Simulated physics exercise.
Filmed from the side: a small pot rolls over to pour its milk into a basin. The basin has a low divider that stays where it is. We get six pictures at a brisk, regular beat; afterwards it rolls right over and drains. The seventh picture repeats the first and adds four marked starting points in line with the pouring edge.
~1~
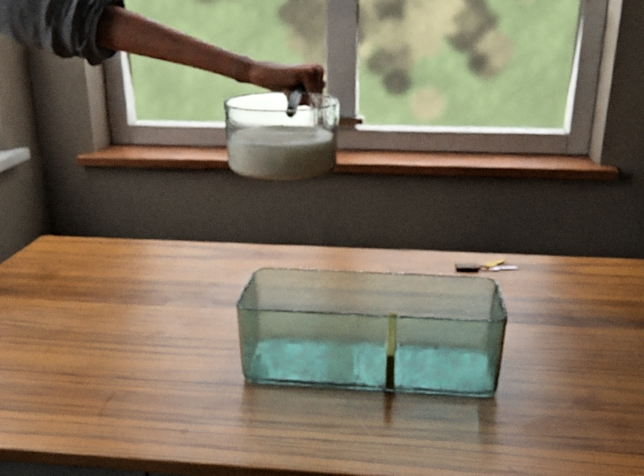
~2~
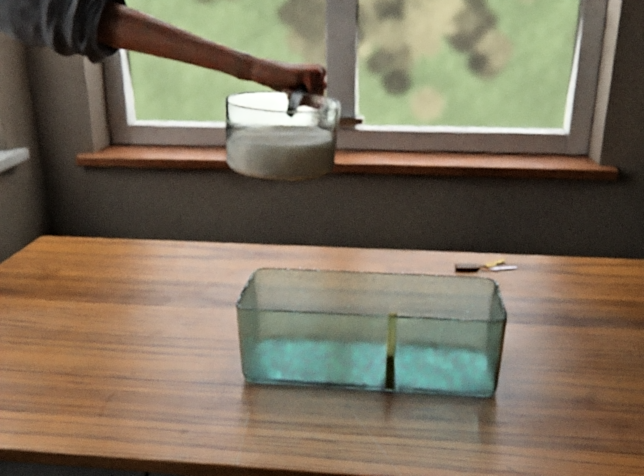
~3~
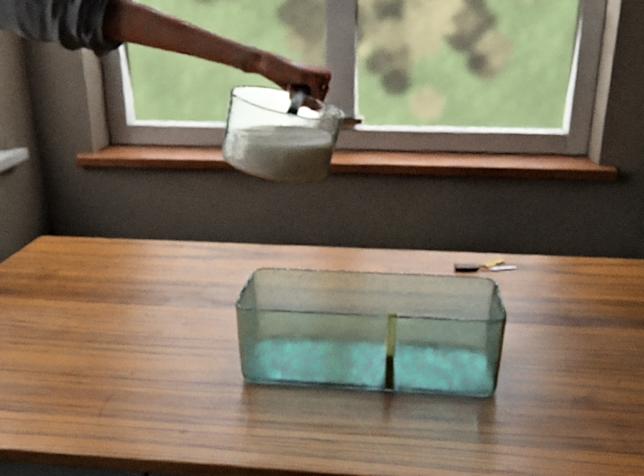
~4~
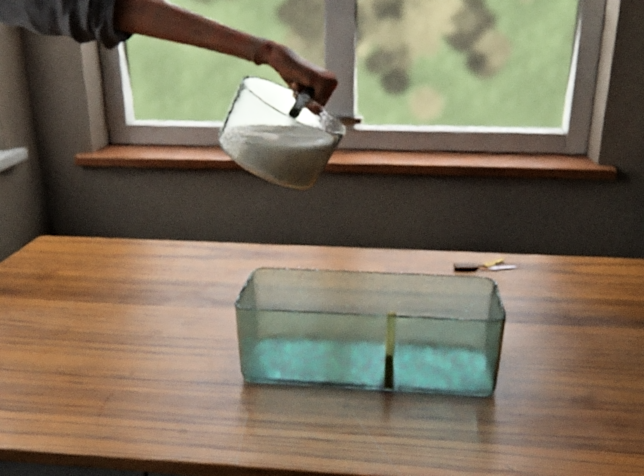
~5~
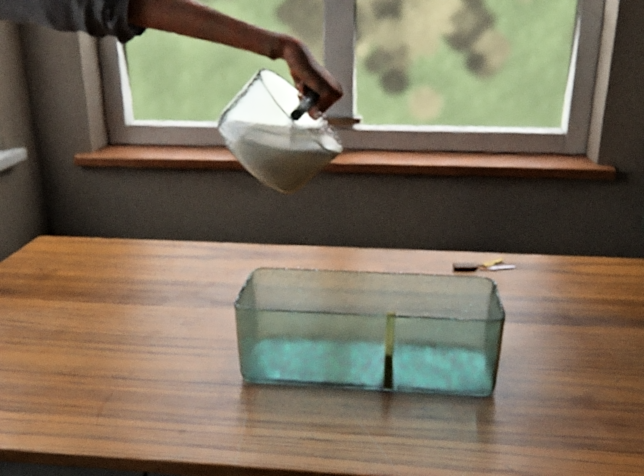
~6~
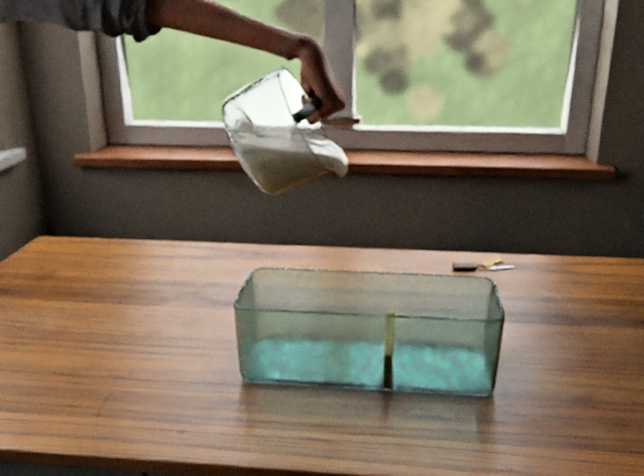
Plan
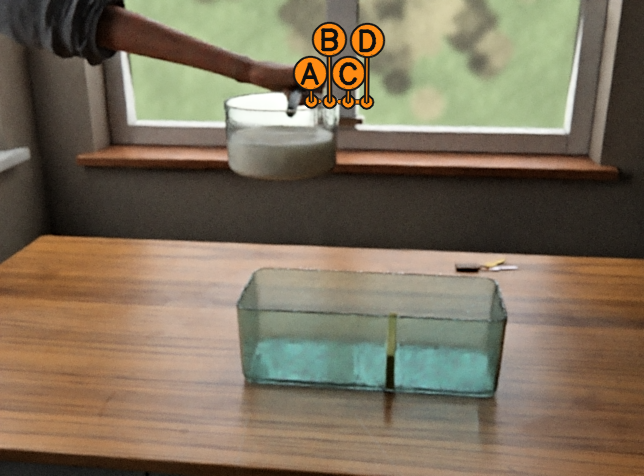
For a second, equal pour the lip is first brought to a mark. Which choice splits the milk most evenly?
C is best.
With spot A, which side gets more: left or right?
More ends on the left.
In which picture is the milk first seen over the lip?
In picture 6.
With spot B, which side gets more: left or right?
More ends on the left.
On the marked copy, A at (311, 101); B at (329, 101); C at (348, 101); D at (366, 102).
With A, about 92 % ends left of the wall and 4 % right of it; 4 % is lost outside.
With B, about 87 % ends left of the wall and 9 % right of it; 4 % is lost outside.
With C, about 41 % ends left of the wall and 57 % right of it.
With D, about 11 % ends left of the wall and 86 % right of it; 3 % is lost outside.
